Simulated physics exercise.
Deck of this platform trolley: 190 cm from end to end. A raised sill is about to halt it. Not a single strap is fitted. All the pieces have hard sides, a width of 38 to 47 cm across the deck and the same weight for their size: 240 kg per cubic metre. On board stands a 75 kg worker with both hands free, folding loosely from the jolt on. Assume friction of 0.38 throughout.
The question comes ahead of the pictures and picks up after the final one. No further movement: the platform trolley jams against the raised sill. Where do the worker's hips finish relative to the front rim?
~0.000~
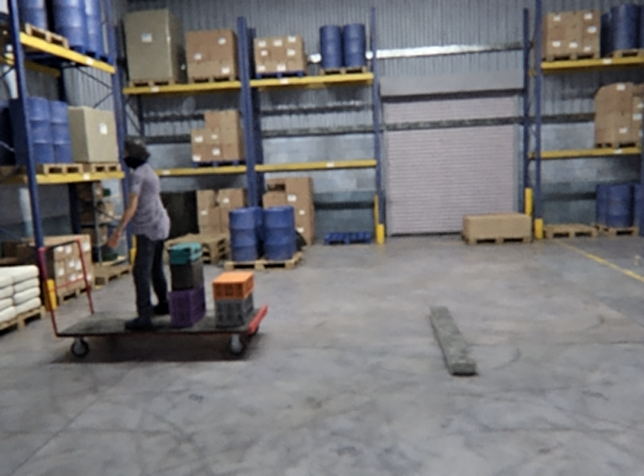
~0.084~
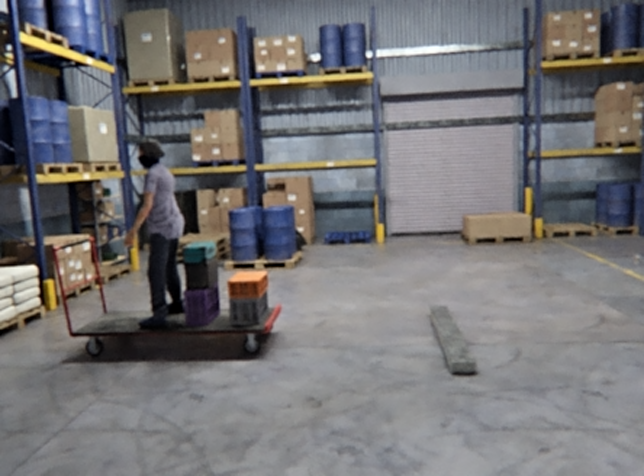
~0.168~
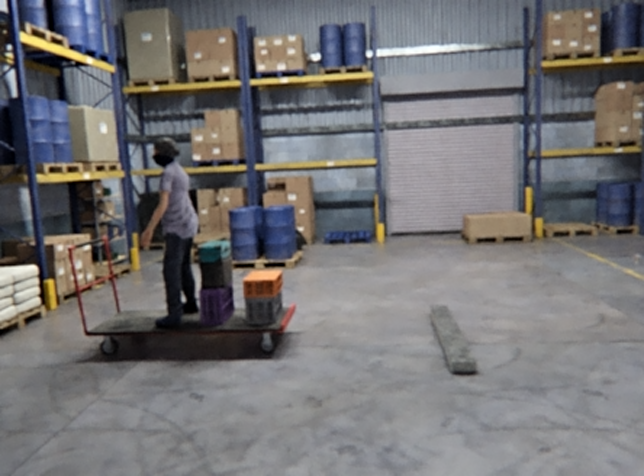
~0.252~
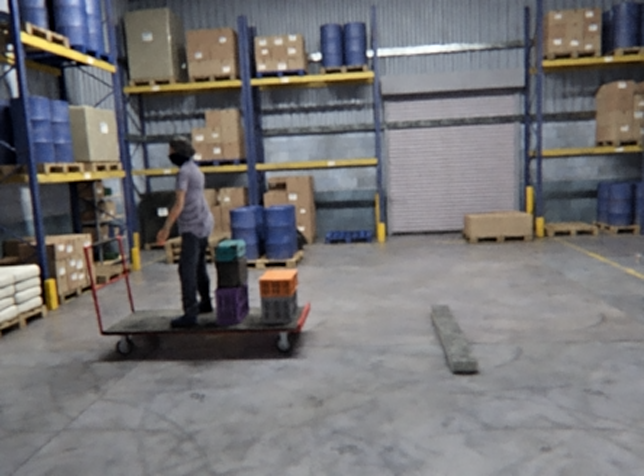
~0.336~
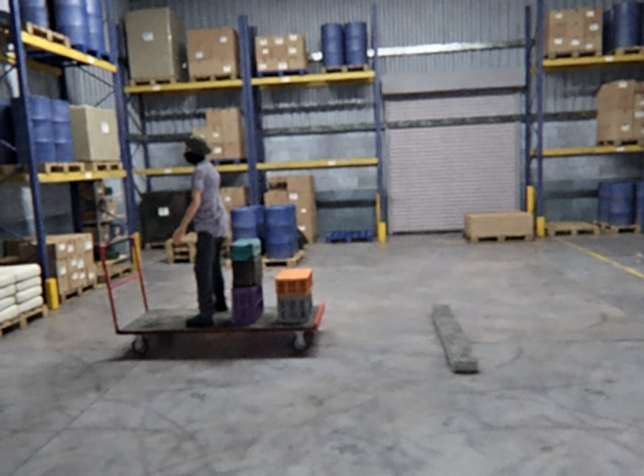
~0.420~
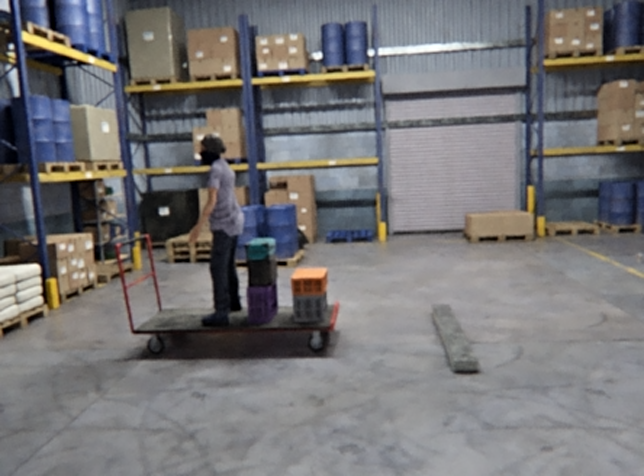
The worker's hips finish short of the front rim.
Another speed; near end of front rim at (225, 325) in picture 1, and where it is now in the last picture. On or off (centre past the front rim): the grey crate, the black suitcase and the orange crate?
Result: Grey kept; black lost; orange lost.
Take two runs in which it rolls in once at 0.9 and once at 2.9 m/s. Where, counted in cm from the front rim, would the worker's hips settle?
The first try ends 40 cm behind the front rim, the second 110 cm past it.
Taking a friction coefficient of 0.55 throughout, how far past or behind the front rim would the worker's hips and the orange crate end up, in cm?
You'd find the hips 20 behind and the orange piece 60 past.
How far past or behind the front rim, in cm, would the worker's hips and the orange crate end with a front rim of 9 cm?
Result: Hips 10 cm behind the rim; orange 80 cm beyond it.
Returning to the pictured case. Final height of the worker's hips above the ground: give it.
They end up some 60 cm off the ground.
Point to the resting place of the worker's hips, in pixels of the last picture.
Roughly at (435, 277).
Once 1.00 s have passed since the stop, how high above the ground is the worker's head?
The head is some 70 cm up.
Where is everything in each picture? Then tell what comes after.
The first picture shows hips (151, 226), orange crate (234, 285), rim corner (250, 330); 186 cm still to roll.
The second picture shows hips (166, 225), orange crate (249, 284), rim corner (266, 329); 171 cm still to roll.
The third picture shows hips (180, 224), orange crate (264, 284), rim corner (282, 329); 156 cm still to roll.
The fourth picture shows hips (196, 223), orange crate (279, 283), rim corner (299, 328); 141 cm still to roll.
The fifth picture shows hips (211, 222), orange crate (295, 282), rim corner (316, 327); 126 cm still to roll.
The sixth picture shows hips (226, 221), orange crate (310, 281), rim corner (332, 327); 111 cm still to roll. Speed about 1.8 m/s.
The wheels strike at 1.04 s.
After 1.59 s the worker's hips are 9 cm behind the rim, near (440, 274) in the last picture's view.
After 2.04 s the worker's hips are 13 cm behind the rim, near (435, 277) in the last picture's view.
When all is still (3.4 s), past the rim, teal suitcase, black suitcase and orange crate; behind it, grey crate, purple crate and the worker's hips.
